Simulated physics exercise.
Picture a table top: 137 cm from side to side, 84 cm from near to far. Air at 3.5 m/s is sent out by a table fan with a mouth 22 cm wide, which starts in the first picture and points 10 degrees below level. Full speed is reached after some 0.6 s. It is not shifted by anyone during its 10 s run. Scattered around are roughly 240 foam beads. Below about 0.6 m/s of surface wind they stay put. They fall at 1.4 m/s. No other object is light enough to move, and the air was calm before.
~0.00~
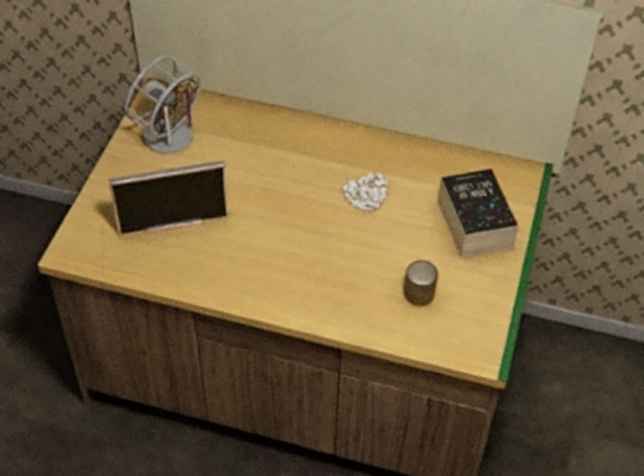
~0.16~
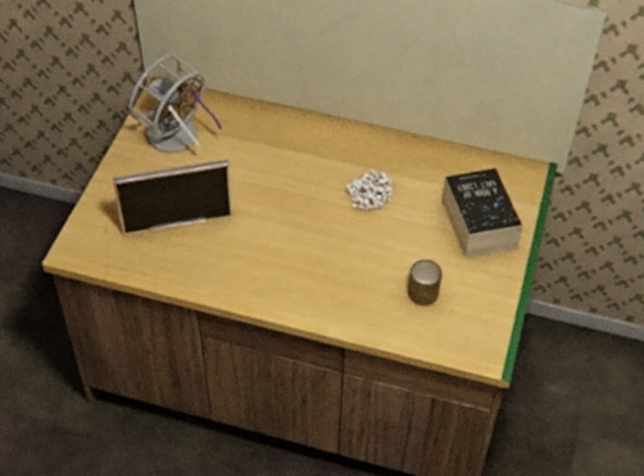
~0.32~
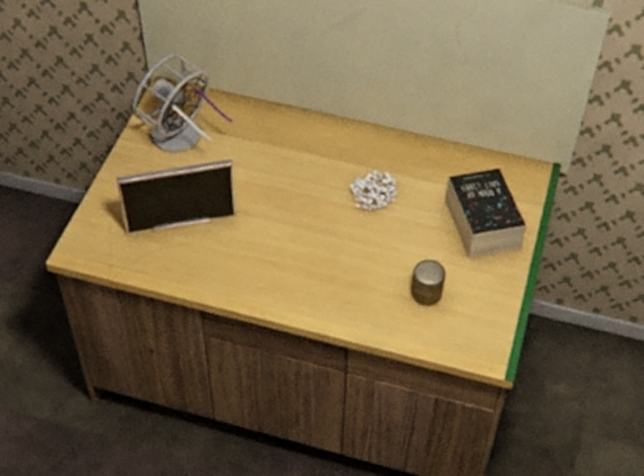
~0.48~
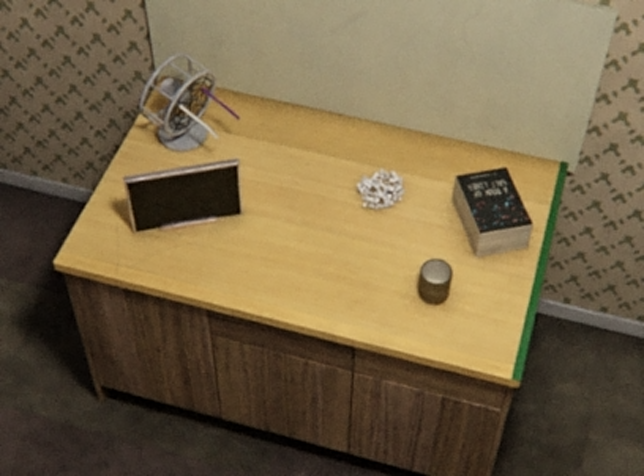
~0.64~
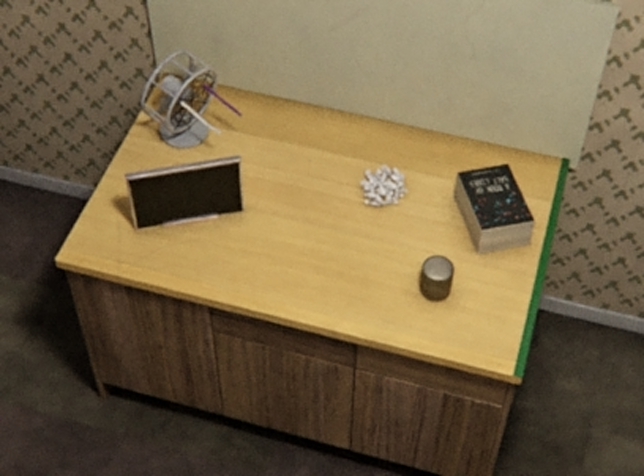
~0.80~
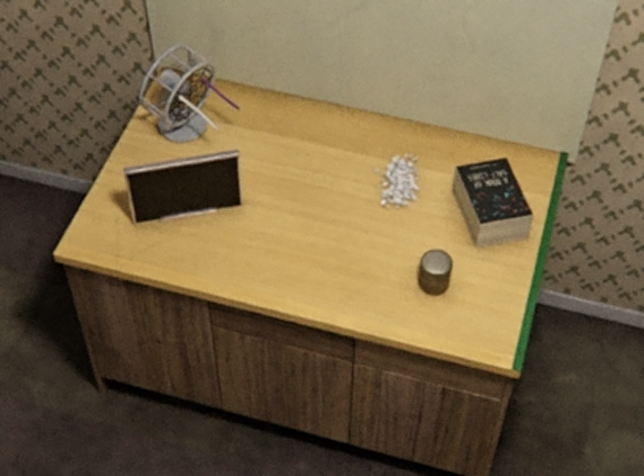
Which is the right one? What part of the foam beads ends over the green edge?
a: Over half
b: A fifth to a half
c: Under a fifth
(a) Over half.
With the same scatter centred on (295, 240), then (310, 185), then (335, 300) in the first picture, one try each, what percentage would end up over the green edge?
In turn: 0 per cent, 100 per cent, 0 per cent.
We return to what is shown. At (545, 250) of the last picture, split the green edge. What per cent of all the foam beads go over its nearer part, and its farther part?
About 15 % nearer and 80 % farther.
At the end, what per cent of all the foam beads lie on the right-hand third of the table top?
Near 0 per cent at the end.
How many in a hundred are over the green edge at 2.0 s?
Roughly 100 per cent.
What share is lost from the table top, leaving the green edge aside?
Roughly 0 per cent.
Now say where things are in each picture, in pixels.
The middle of the foam beads is near (365, 192), none has stirred yet and the mouth of the table fan is at (163, 97), in the first picture.
The middle of the foam beads is near (369, 191), none has stirred yet and the green edge is centred on (536, 264), in the second picture.
The middle of the foam beads is near (373, 191), none has stirred yet, the top of a book is at (487, 200) and the top of a mug is at (430, 272), in the third picture.
The middle of the foam beads is near (379, 190) and none has stirred yet, in the fourth picture.
The middle of the foam beads is near (386, 189) and none has stirred yet, in the fifth picture.
The middle of the foam beads is near (399, 181), the farthest in sight from the table fan is at (415, 200) and about 90 % have left their places, in the sixth picture.
After 2.0 s, 99 % are over the green edge; 94 % have settled or left.
After 3.2 s, 100 % are over the green edge; 100 % have settled or left.
After 5.5 s, 100 % are over the green edge; 100 % have settled or left.
After 10.0 s, at the end, 100 % are over the green edge.
